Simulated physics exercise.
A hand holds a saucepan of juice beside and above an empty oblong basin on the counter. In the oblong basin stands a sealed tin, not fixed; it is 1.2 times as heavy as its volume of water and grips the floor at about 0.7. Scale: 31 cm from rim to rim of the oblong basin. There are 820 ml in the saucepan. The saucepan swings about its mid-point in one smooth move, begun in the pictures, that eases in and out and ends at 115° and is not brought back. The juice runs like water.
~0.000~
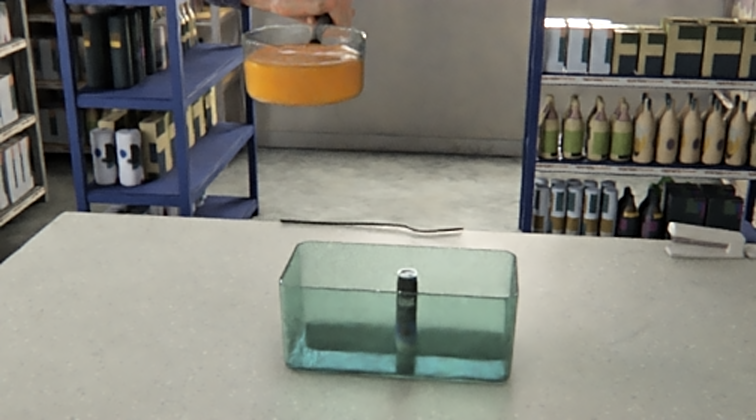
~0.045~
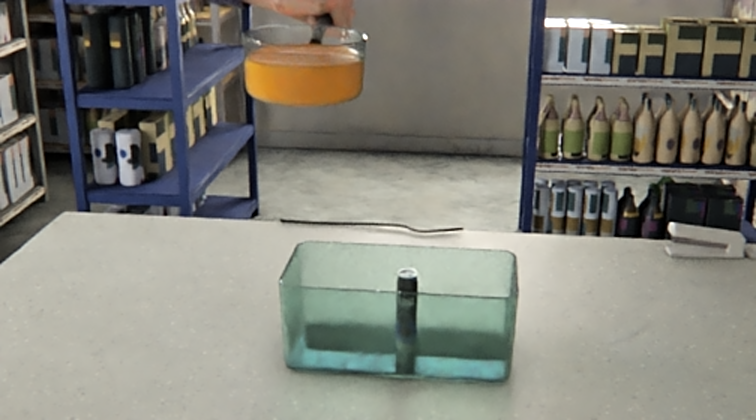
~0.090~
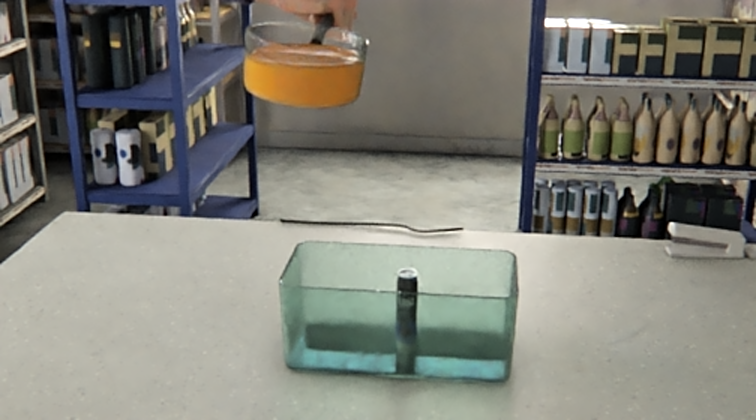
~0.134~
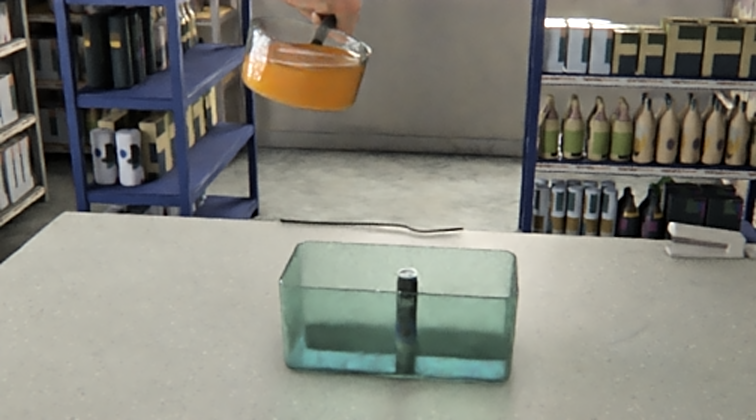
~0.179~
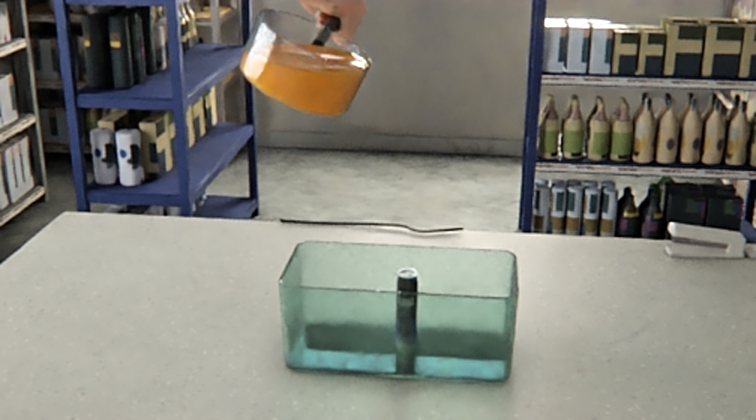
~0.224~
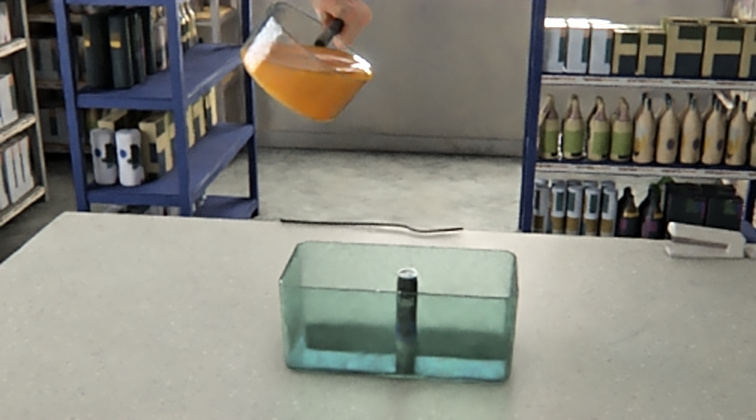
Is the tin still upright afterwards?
It keeps standing.
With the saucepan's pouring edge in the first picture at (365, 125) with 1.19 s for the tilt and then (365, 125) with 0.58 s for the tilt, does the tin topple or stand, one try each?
First it keeps standing; then it falls.
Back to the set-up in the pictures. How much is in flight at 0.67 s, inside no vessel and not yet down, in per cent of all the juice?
Some 12 per cent.
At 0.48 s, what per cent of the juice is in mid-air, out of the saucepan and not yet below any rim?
Near 76 in a hundred.
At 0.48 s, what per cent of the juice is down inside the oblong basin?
About 7 per cent.
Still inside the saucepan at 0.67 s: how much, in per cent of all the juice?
Near 2 in a hundred.
By 0.48 s the tilt is 107° and 17 per cent is still to pour; the tin stands where it began.
By 0.67 s the tilt is 115° and 2 per cent is still to pour; the tin stands where it began.
By 0.87 s the tilt is 115° and 0 per cent is still to pour; the tin leans 6°.
By 1.08 s the tilt is 115° and 0 per cent is still to pour; the tin leans 5°.
At rest the tin stands 1 cm from where it began.
